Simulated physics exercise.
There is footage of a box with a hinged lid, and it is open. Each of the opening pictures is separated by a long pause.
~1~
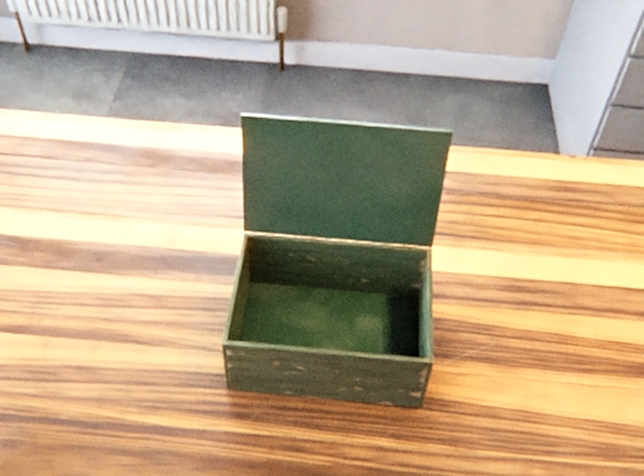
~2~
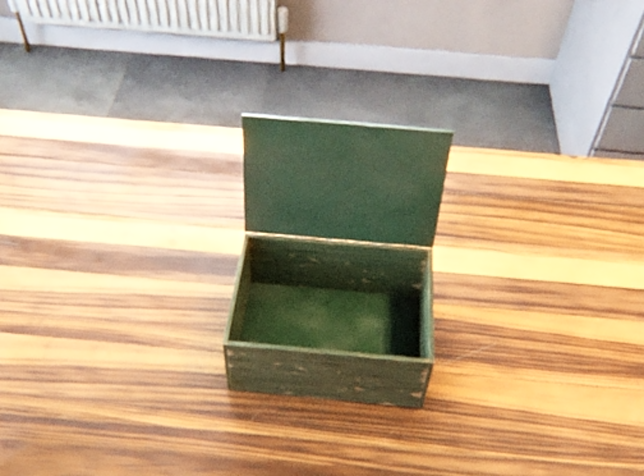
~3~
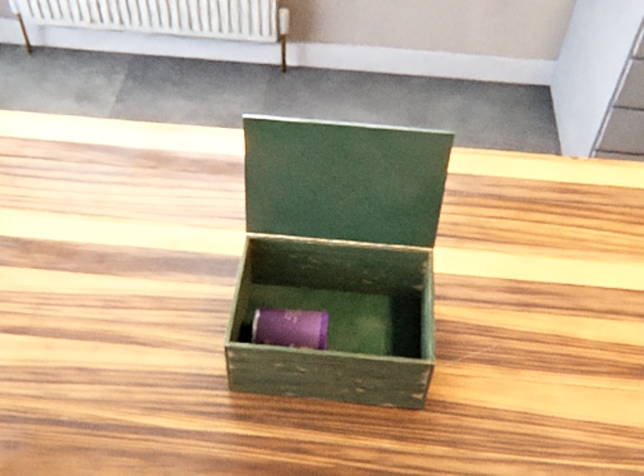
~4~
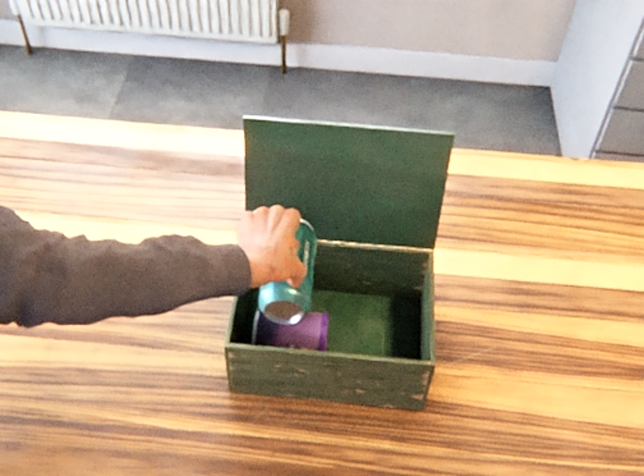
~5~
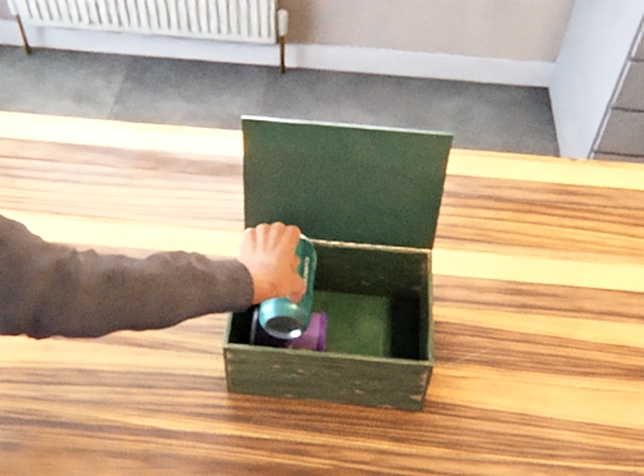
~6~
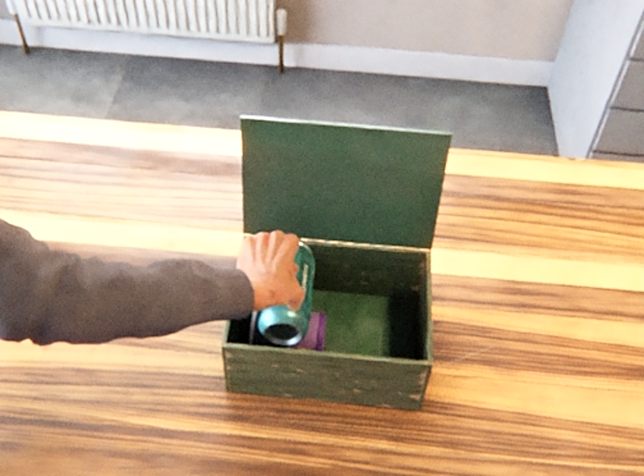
A hand in a dark sleeve reached in from the left and lowered a turquoise can slightly into an open green box, over a purple tin that had appeared inside the empty box earlier.
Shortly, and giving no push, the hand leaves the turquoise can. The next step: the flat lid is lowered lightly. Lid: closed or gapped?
Remains up.
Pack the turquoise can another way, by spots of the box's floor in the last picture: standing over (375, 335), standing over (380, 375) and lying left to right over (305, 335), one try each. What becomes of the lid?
Try 1: Lid not shut; try 2: Lid not shut; try 3: Lid shut.
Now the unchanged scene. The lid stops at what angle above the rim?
Around 16 degrees.
Then, 0.50 s past the last view, turquoise can displaced about its own width near (291, 279); purple tin displaced a little.
Then, 1.40 s past the last view, lid 75° above the rim; turquoise can displaced about its own width near (291, 279); purple tin displaced a little.
Then, 1.80 s past the last view, lid 50° above the rim; turquoise can displaced about its own width near (291, 283); purple tin displaced a little.
Then, 2.10 s past the last view, lid 25° above the rim; turquoise can displaced a little near (288, 299); purple tin displaced a little.
Finally, lid 16° above the rim; moved from the start, turquoise can; purple tin still in place. Final places as the last picture's camera would see them, turquoise can near (289, 299).
